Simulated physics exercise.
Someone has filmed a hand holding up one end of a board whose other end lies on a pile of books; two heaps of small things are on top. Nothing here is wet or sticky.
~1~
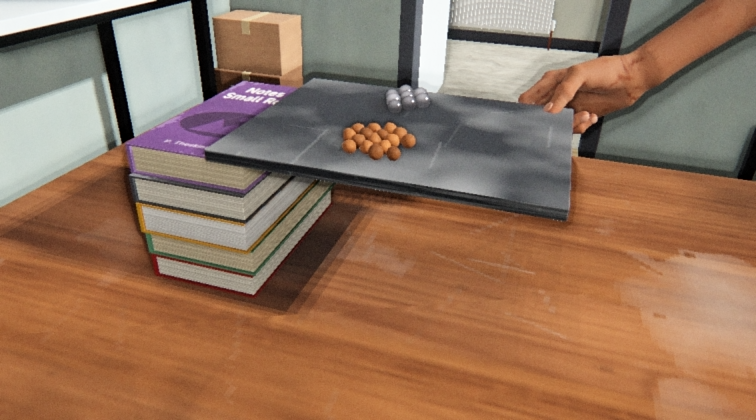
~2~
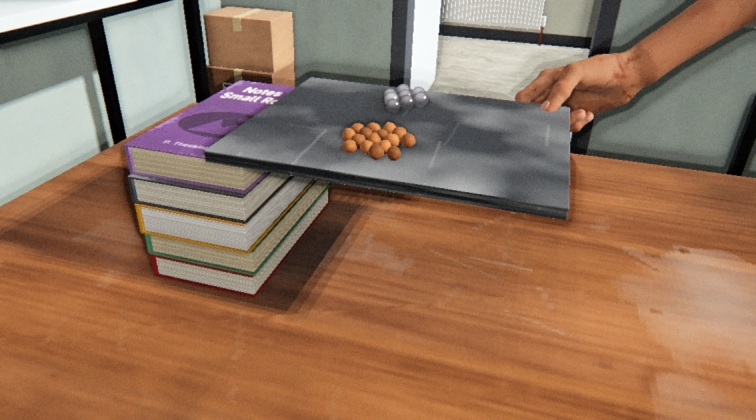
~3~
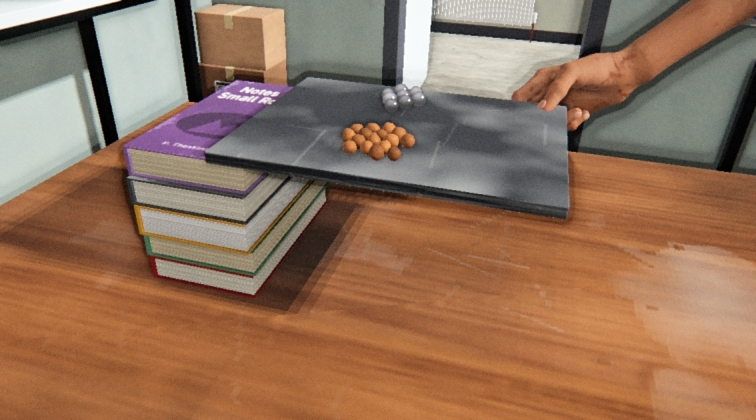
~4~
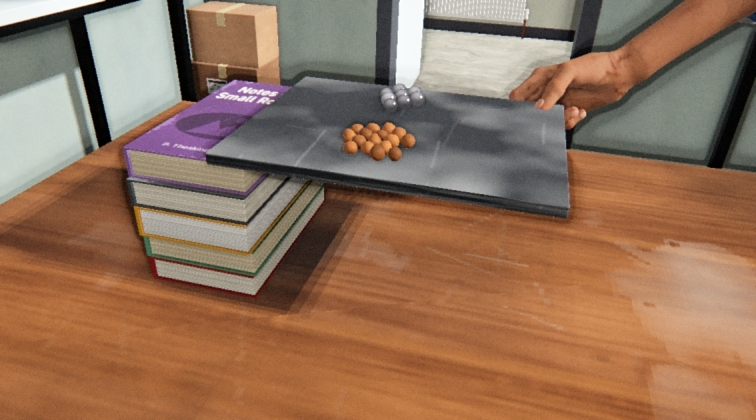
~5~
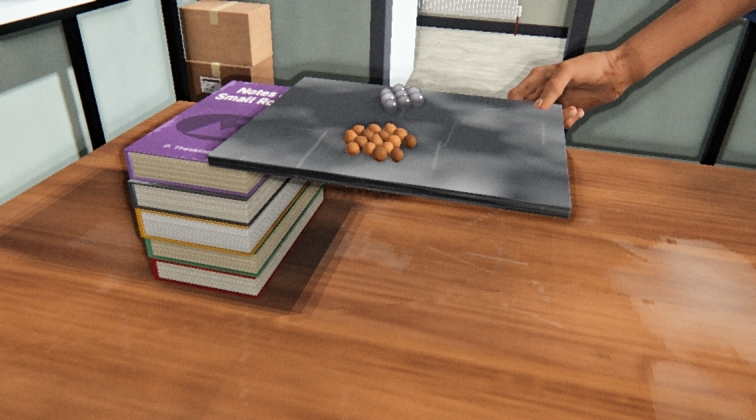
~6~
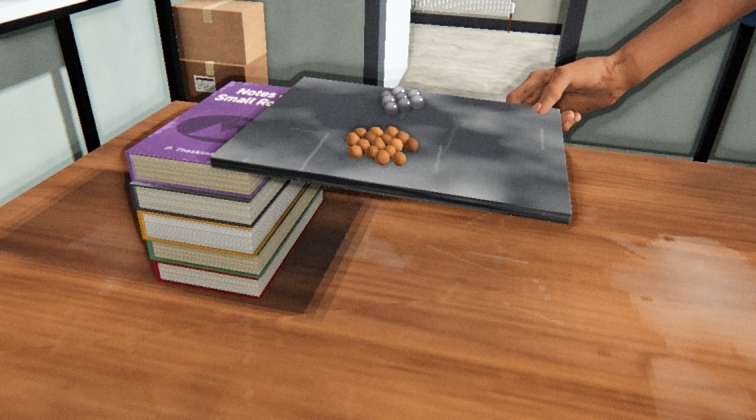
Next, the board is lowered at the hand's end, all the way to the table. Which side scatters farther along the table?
The far one outruns the other.
Then, 0.35 s later than the last frame, board sloping at 11°; near lot every one still on the board; far lot every one still on the board.
Then, 0.79 s later than the last frame, board sloping at 24°; near lot the larger part still on the board; far lot mostly less than half a board's length out.
Then, 1.26 s later than the last frame, board resting at 34°; near lot mostly less than half a board's length out; far lot mostly up to a board's length out.
When it is over, board resting at 34°; near lot mostly up to a board's length out, about a tenth gone off the table; far lot mostly more than two board lengths out, roughly half gone off the table; the far lot has gone farther.
